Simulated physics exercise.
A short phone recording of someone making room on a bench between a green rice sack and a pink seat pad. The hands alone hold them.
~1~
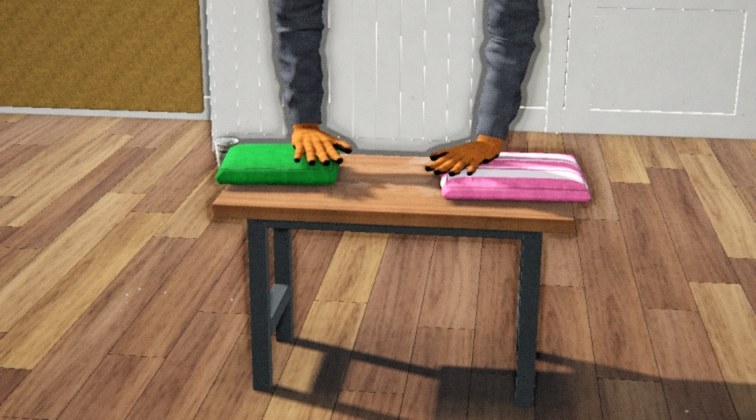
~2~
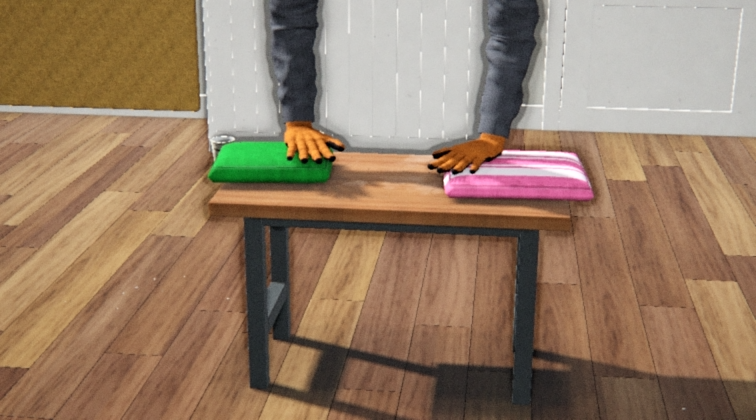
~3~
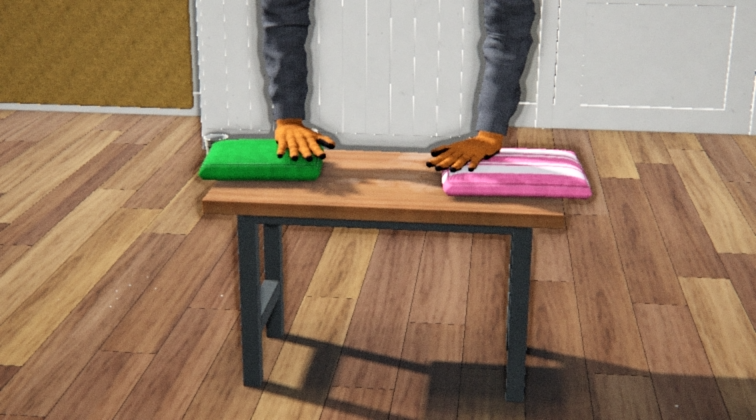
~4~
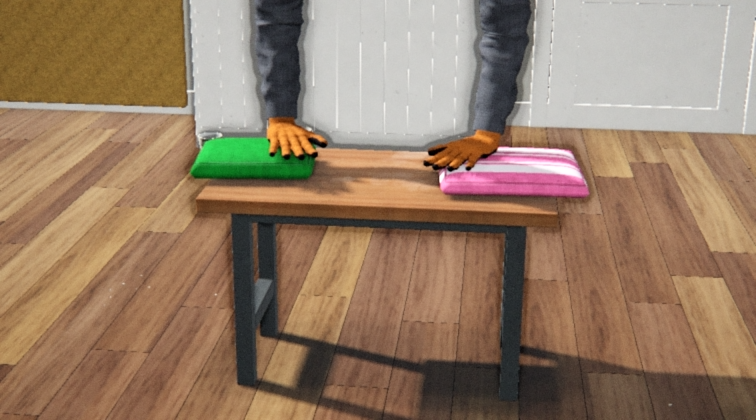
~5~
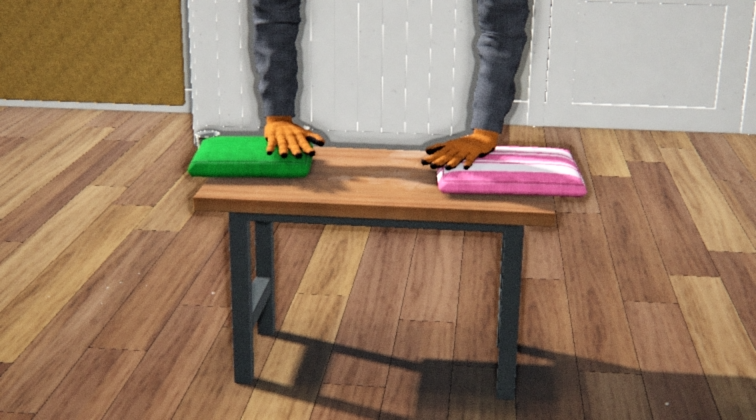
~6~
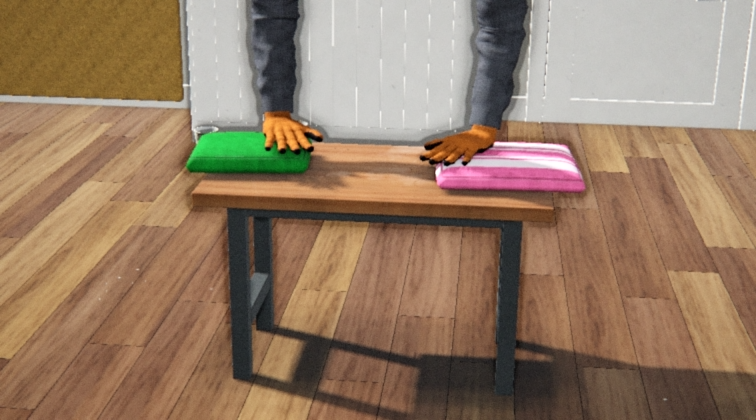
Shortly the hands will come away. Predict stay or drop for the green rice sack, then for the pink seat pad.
Result: Green rice sack: Supported; pink seat pad: Supported.
Then, 0.22 s past the final frame, rice sack unmoved; seat pad unmoved.
When it is over, rice sack unmoved; seat pad unmoved. The green rice sack remains on top and the pink seat pad holds its place.
